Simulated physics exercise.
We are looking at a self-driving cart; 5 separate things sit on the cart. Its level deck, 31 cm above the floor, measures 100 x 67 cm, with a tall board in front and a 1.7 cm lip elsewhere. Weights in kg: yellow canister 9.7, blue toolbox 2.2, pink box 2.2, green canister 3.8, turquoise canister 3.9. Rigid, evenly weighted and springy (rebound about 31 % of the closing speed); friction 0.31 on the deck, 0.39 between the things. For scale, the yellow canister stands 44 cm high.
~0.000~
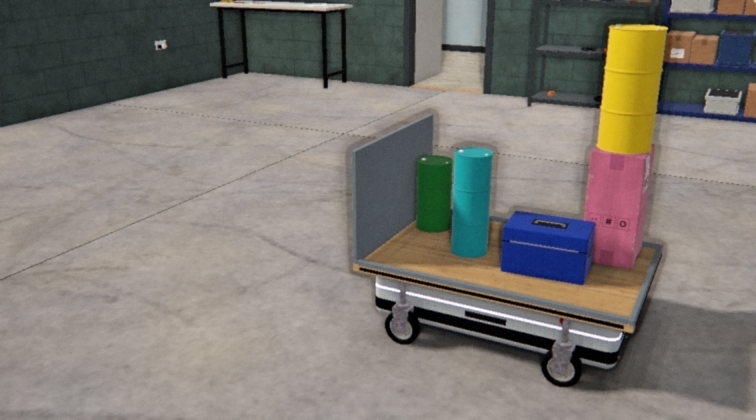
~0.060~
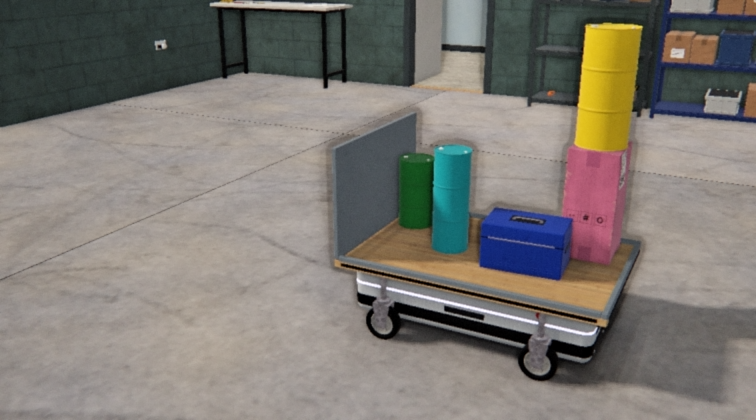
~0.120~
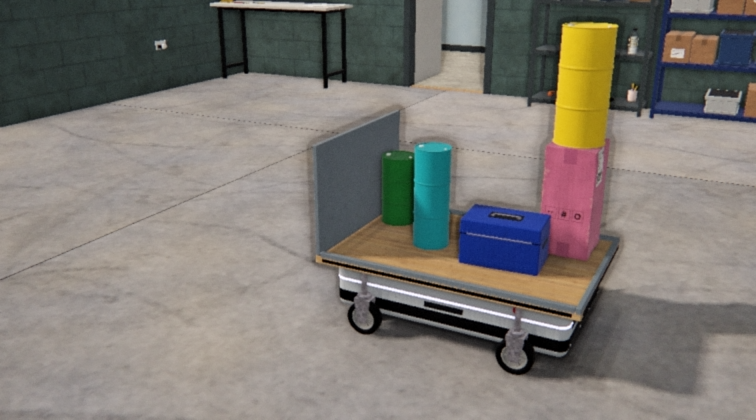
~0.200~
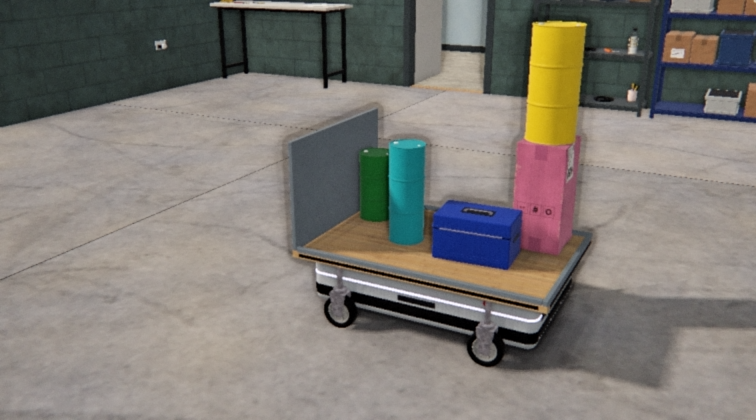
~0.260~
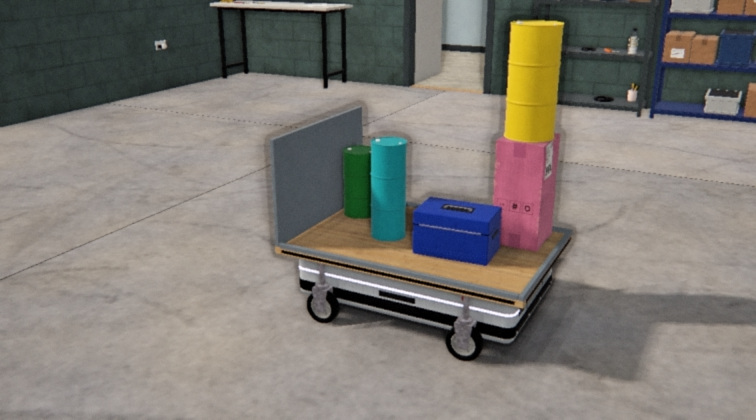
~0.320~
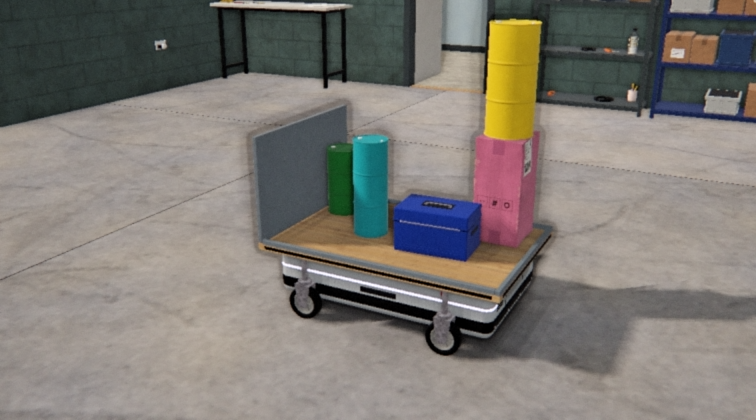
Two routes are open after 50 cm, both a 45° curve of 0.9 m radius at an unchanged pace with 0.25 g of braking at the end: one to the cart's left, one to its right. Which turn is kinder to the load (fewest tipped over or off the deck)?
Fewer things are lost with the right turn.
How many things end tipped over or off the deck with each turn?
Left: 3; right: 2.
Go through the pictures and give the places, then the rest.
The first picture shows cart 0 cm along; yellow canister (631, 89); blue toolbox (548, 247).
The second picture shows cart 8 cm along; turquoise canister (451, 199); pink box (595, 199).
The third picture shows cart 17 cm along; green canister (399, 188); turquoise canister (432, 196).
The fourth picture shows cart 28 cm along; pink box (545, 192); green canister (377, 184).
The fifth picture shows cart 36 cm along; turquoise canister (389, 189); pink box (525, 189).
The sixth picture shows cart 45 cm along; yellow canister (512, 80); blue toolbox (438, 227).
Turning left. At 1.02 s, cart 143 cm along, turned 44°; green canister now off the deck; yellow canister 11° off upright near (241, 65); pink box 11° off upright.
After 1.52 s, cart 189 cm along, turned 45°; yellow canister and pink box now off the deck; turquoise canister moved 10 cm.
In the end (2.1 s), off the deck, yellow canister, pink box and green canister; not toppled but over 10 cm from the start, turquoise canister; blue toolbox under 10 cm from the start. At the end, from the last picture's camera, blue toolbox near (88, 239).
Turning right instead, yellow canister and pink box tipped over or off the deck, 2 of 5 in all.
